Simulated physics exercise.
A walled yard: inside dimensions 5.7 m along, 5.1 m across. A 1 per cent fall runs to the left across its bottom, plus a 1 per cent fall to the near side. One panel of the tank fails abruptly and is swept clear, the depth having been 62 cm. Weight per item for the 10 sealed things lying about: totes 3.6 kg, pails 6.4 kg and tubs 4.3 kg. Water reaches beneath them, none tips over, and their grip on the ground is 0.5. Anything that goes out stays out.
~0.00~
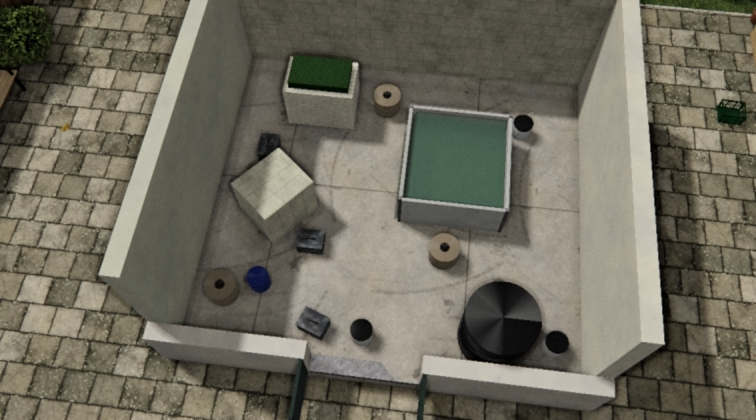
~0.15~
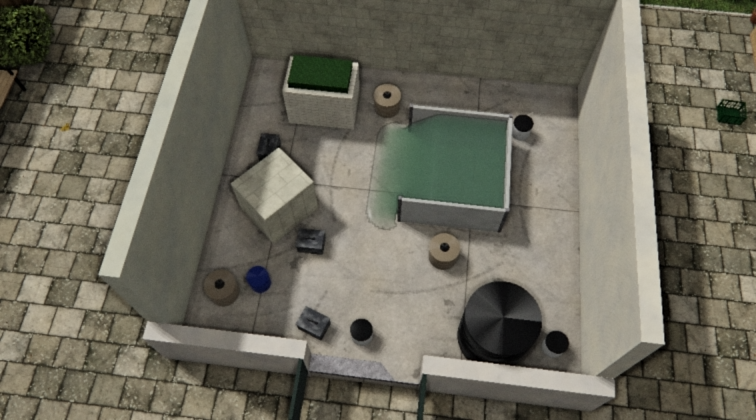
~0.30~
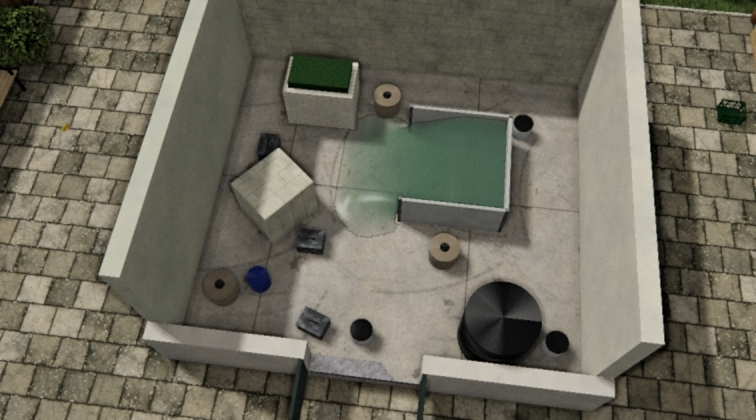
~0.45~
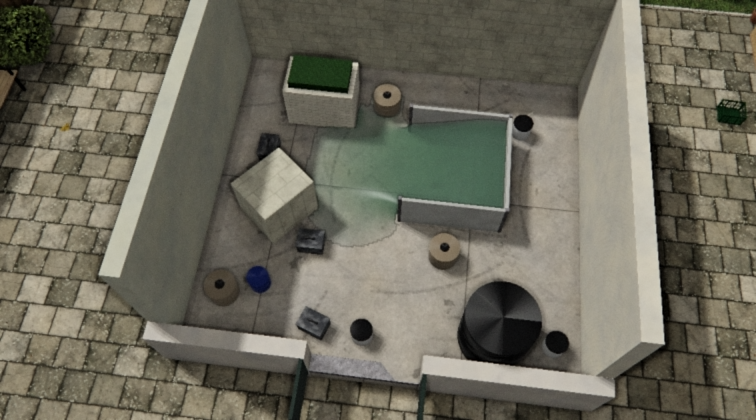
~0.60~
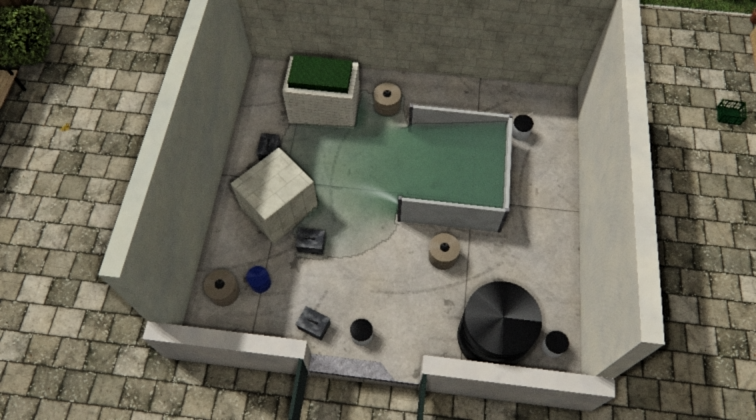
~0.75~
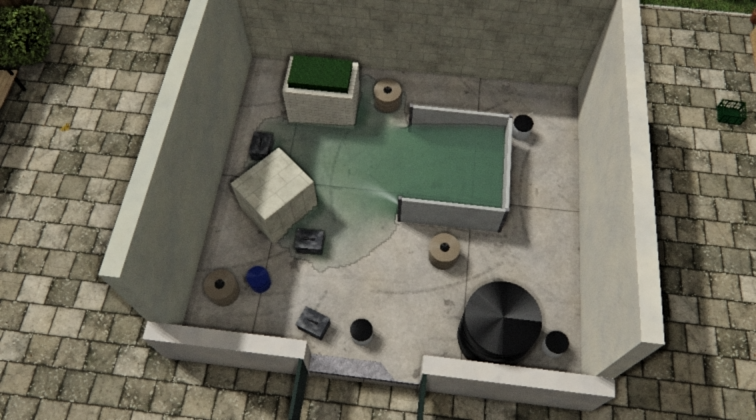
Green water bursts through the left side of a square tank in a walled, concrete-floored yard, seen from high above by a still camera. A tilted pale block and a planter topped with green stand left, a black round tank lower right, with tan rings, dark pails and a blue object scattered about. The water fans leftward around the block, and a dark block behind it shifts slightly.
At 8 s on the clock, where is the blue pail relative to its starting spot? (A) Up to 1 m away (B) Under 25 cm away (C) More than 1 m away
More than 1 m away.
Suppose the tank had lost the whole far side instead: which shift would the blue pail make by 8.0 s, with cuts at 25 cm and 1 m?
I'd expect the blue pail to have remained in place.
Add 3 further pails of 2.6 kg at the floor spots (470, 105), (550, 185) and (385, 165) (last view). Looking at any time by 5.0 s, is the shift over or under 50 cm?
Listed order gives above the limit, within the limit, above the limit.
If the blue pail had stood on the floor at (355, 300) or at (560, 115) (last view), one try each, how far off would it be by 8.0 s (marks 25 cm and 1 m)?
Well, the first time it drifts a modest way, and the second time it covers a big distance.
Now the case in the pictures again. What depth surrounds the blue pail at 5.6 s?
Close to 5 centimetres.
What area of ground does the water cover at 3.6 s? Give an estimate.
Roughly 19 m2 of it is wet.
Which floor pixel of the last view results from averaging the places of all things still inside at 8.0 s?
Averaged position, last view: Near pixel (457, 256).
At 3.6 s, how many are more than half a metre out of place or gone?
Count: 4.
After 1.6 s the blue pail is near (240, 303), 0.5 m from its start, aground; 0 of 10 are out; 2 afloat.
After 3.6 s the blue pail is near (262, 328), 0.8 m from its start, afloat; 0 of 10 are out; 6 afloat.
After 5.6 s the blue pail is near (363, 369), 2.0 m from its start, aground; 2 of 10 are out; 3 afloat.
After 8.0 s the blue pail is near (363, 371), 2.1 m from its start, aground; 3 of 10 are out; 3 afloat.
